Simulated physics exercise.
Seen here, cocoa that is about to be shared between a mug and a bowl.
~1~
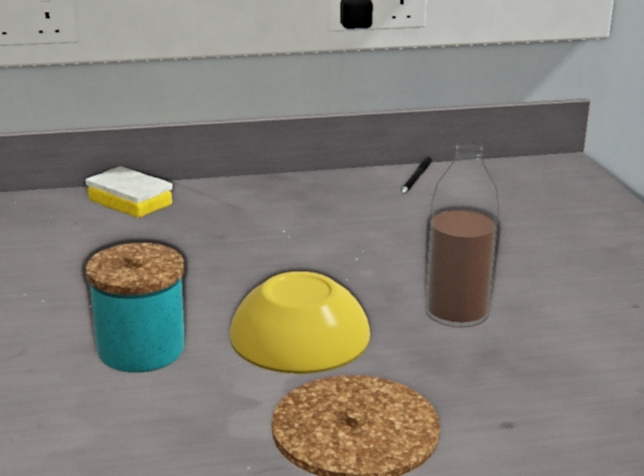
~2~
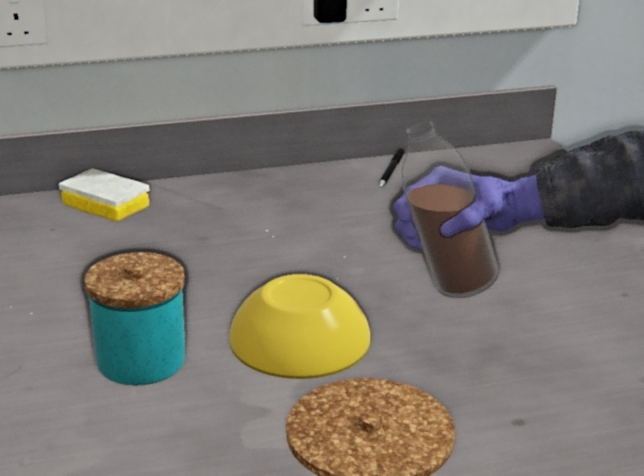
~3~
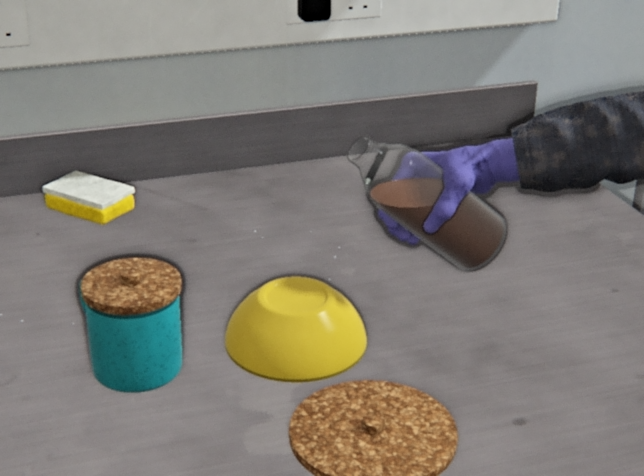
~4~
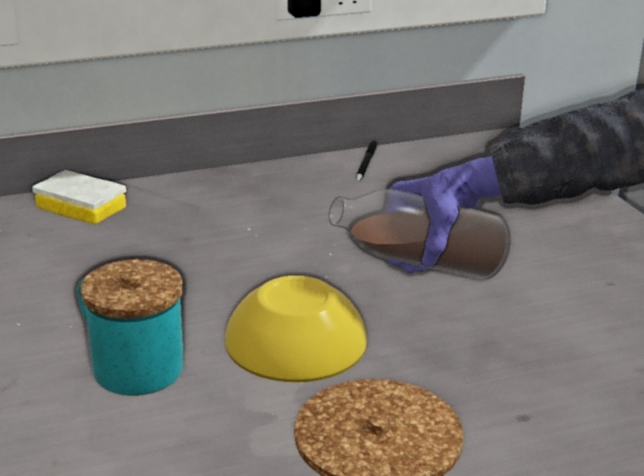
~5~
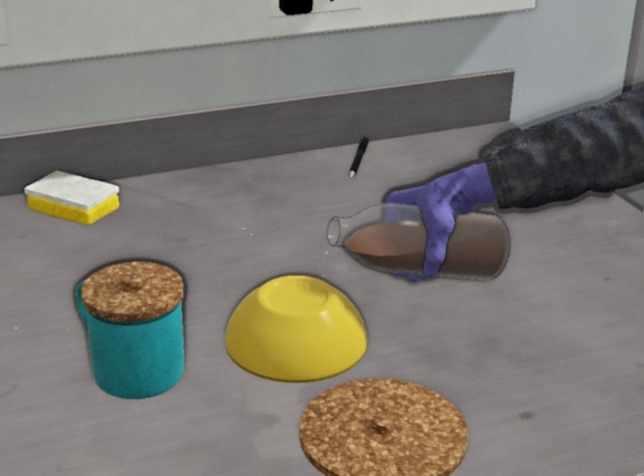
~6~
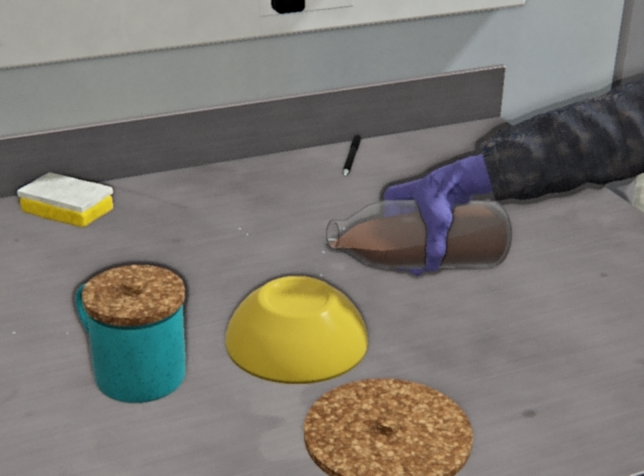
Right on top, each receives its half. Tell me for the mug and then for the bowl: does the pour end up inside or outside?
One by one: The mug repels it; the bowl repels it.
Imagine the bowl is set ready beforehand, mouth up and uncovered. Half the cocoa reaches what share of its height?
45 %, roughly.
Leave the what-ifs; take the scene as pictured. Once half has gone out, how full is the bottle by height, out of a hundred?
25 %.
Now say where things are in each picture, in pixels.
Before the pour; bottle (464, 229) about half full; bowl (300, 316) upside down; mug (139, 315) with its lid on, in the first picture.
The bottle is on its way; bottle (444, 203) tipped 20° with all of its load; bowl (300, 319) upside down, in the second picture.
Tilting; bottle (421, 196) tipped 50° with all of its load; mug (135, 333) with its lid on, in the third picture.
No stream yet; bottle (413, 229) tipped 70° with all of its load; bowl (296, 321) upside down, in the fourth picture.
Still nothing leaves it; bottle (413, 240) tipped 75° with all of its load; mug (137, 338) with its lid on, in the fifth picture.
On the point of pouring; bottle (413, 235) tipped 80° with all of its load; bowl (297, 322) upside down; mug (138, 342) with its lid on, in the sixth picture.
A moment on, it runs off the upturned base of the bowl.
Further on, it hits the lid of the mug and runs off.
When it is over, the bowl is empty, in a puddle; the mug is empty, in a puddle.
